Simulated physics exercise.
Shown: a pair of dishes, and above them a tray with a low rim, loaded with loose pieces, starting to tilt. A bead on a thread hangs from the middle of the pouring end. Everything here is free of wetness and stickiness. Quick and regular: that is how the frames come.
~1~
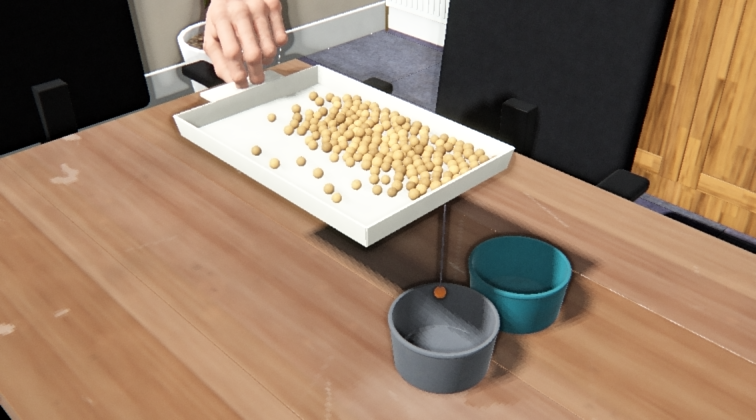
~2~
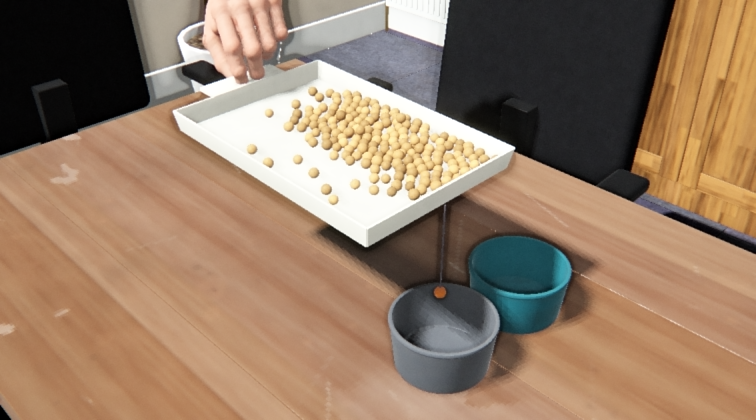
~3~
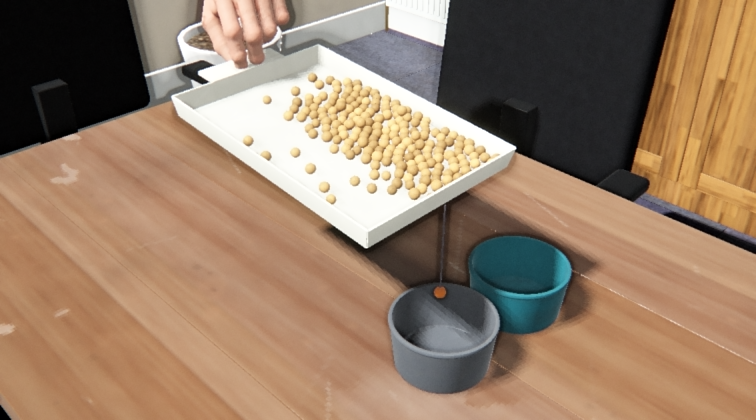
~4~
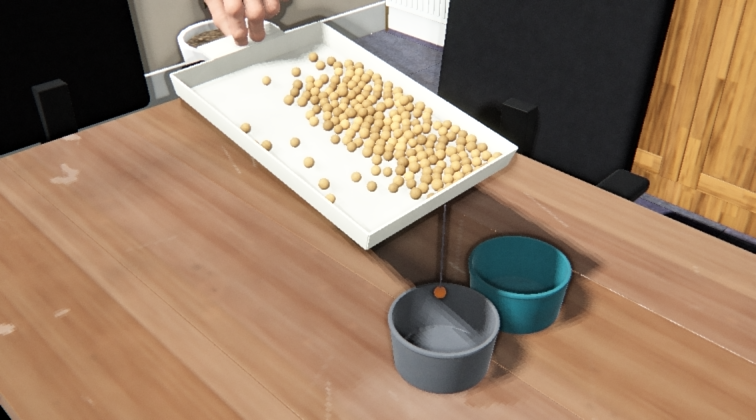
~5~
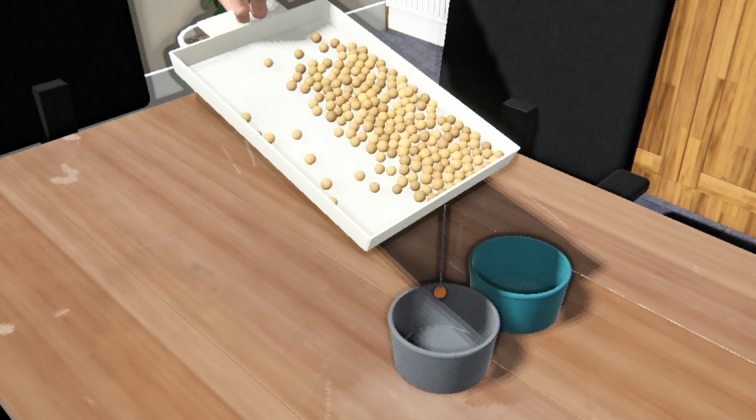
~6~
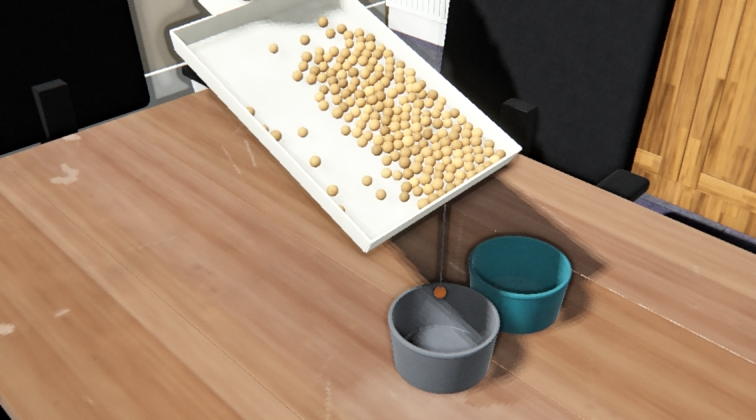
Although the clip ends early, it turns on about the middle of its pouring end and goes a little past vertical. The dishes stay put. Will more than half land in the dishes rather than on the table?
No.
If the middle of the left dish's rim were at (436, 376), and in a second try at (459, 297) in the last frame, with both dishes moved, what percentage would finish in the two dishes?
Respectively 80 % and 0 %.
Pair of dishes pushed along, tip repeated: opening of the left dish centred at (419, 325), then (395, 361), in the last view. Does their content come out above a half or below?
Together the dishes get less than a half first, then beyond half.
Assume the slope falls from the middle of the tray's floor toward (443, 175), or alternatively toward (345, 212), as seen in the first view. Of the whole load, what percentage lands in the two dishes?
Case one near 60 %; case two near 0 %.
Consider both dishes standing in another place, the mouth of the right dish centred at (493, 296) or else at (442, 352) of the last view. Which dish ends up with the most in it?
First try, the dish to the left; second try, the dish to the right.
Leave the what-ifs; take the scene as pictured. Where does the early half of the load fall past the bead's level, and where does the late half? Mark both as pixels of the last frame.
Early half (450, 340), late half (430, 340).
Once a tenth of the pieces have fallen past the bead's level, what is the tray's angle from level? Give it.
It's turned some 80 degrees by then.
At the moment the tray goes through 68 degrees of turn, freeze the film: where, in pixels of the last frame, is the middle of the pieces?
The load's middle is around (426, 195).
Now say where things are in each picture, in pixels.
In the first picture, corners of the pouring end near (366, 224) and (508, 148), level; middle of the load near (377, 141), round wooden beads; left dish near (484, 361); right dish near (558, 303); bead on its thread near (440, 292).
In the second picture, corners of the pouring end near (367, 225) and (509, 148), level; middle of the load near (377, 141).
In the third picture, corners of the pouring end near (368, 227) and (510, 147), tipped barely, lowest at the left corner; middle of the load near (378, 134), only a few on the move.
In the fourth picture, corners of the pouring end near (369, 230) and (512, 147), tipped a little, lowest at the left corner; middle of the load near (379, 125), a little on the move.
In the fifth picture, corners of the pouring end near (370, 233) and (514, 147), tipped clearly, lowest at the left corner; middle of the load near (383, 118), a little on the move.
In the sixth picture, corners of the pouring end near (371, 237) and (516, 147), tipped clearly, lowest at the left corner; middle of the load near (397, 120), the bulk on the move; left dish near (484, 361); right dish near (558, 303).
Shortly afterwards, tray tipped steeply; the bulk on the tray; only a few outside both; a little in the air.
Next, tray tipped past a quarter turn; a little on the tray; a little in the left dish; near half outside both; near a quarter in the air.
Some moments later, tray tipped past a quarter turn; near a quarter in the left dish; the bulk outside both.
In the end, tray tipped past a quarter turn; near a quarter in the left dish; none at all in the right dish; the bulk outside both.
